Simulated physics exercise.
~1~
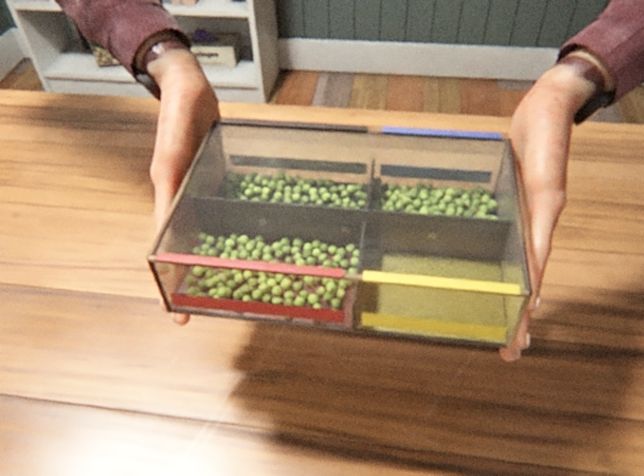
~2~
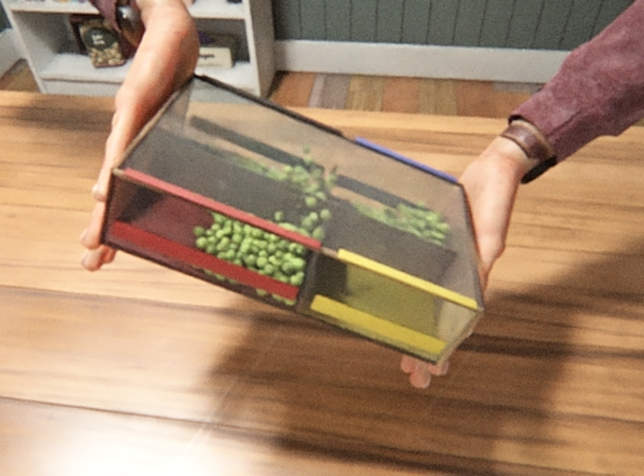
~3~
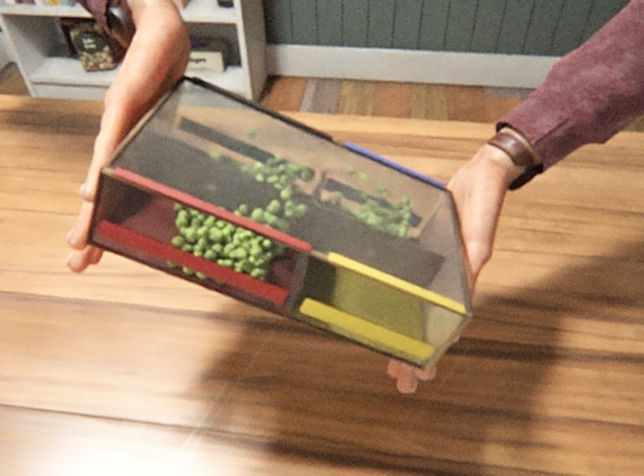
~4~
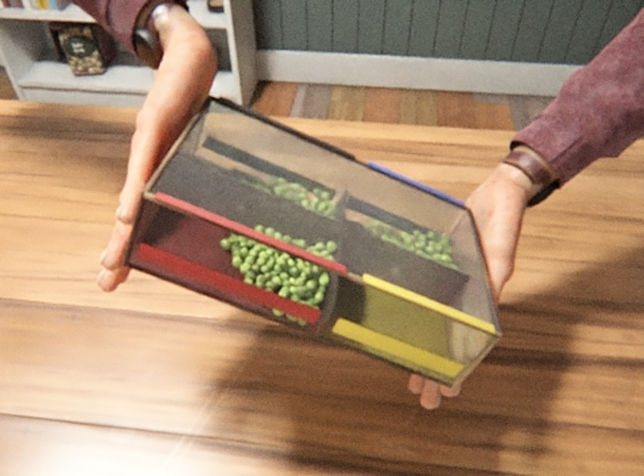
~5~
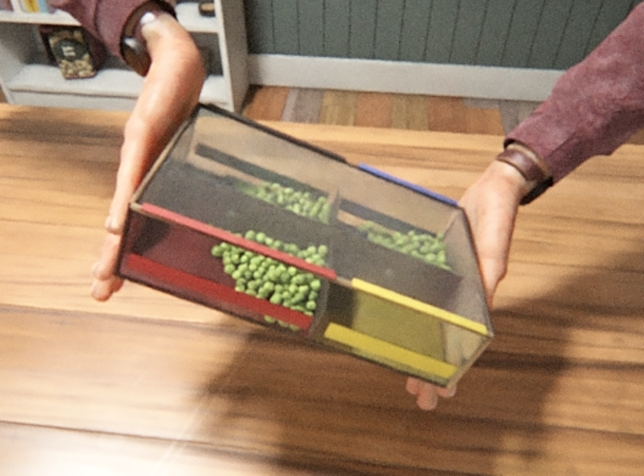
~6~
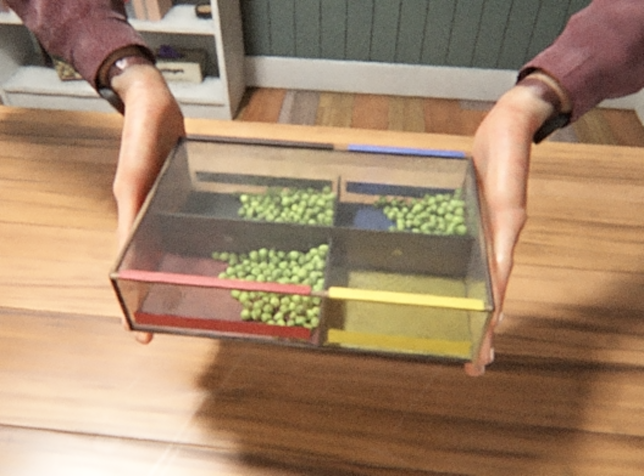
Two hands tilt a clear-lidded box of green peas down rightward, shake it, then level it.
